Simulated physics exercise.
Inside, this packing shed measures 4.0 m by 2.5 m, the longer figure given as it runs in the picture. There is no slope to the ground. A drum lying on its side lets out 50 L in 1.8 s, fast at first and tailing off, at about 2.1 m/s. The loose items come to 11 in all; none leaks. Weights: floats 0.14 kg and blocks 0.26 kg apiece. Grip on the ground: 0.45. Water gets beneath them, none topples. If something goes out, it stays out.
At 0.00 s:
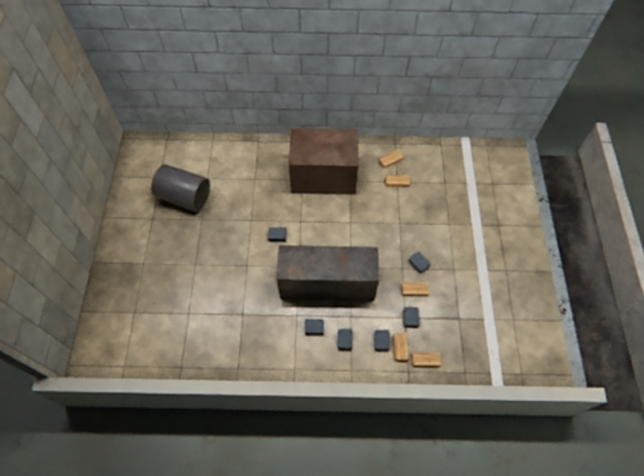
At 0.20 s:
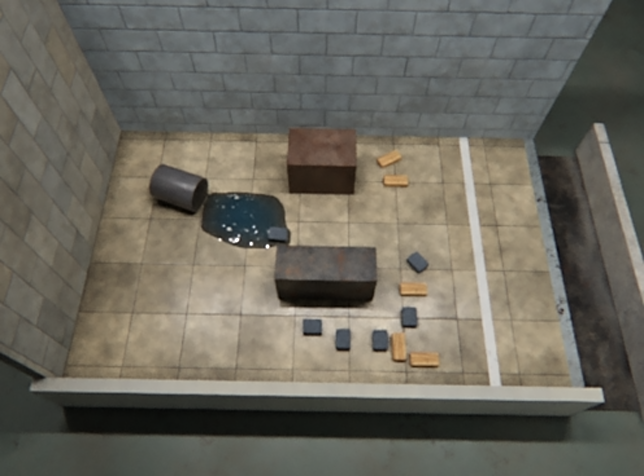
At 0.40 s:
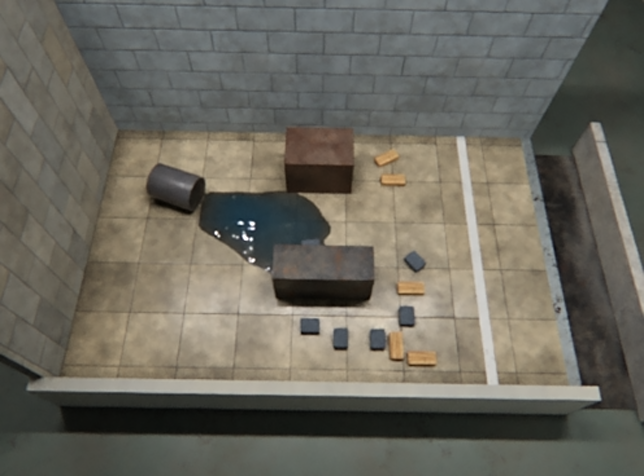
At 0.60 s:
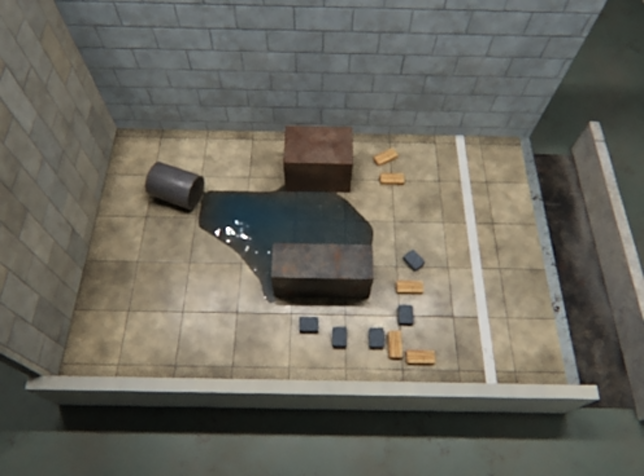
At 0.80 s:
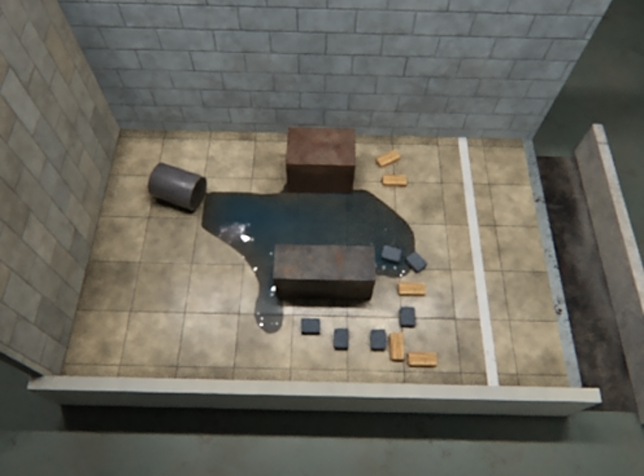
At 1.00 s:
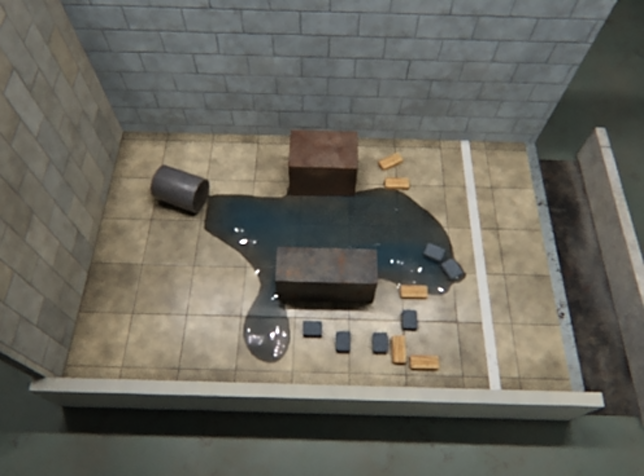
Dark water spread from a drum lying on its side across the tiled floor and around two big blocks, carrying one small dark piece to the right, where it nudged another along.
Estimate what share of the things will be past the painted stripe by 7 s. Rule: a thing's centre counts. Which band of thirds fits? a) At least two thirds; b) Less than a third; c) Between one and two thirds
b, less than a third.
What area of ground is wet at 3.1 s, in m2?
2.5 m2.
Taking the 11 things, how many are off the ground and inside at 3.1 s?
0 of them.
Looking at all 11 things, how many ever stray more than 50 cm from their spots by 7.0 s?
By my count, 2.
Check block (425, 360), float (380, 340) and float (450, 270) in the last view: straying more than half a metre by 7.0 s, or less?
Taking them in order, the first is within the mark, the second within the mark and the third beyond the mark.
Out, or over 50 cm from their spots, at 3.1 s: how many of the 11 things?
Count: 2.
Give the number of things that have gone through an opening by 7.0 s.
By my count, 2.
After 1.4 s 2 of 11 are over the mark; 1 afloat.
After 3.1 s 2 of 11 are over the mark; 0 afloat.
After 4.9 s 2 of 11 are over the mark; 0 afloat.
After 7.0 s 2 of 11 are over the mark; 0 afloat.
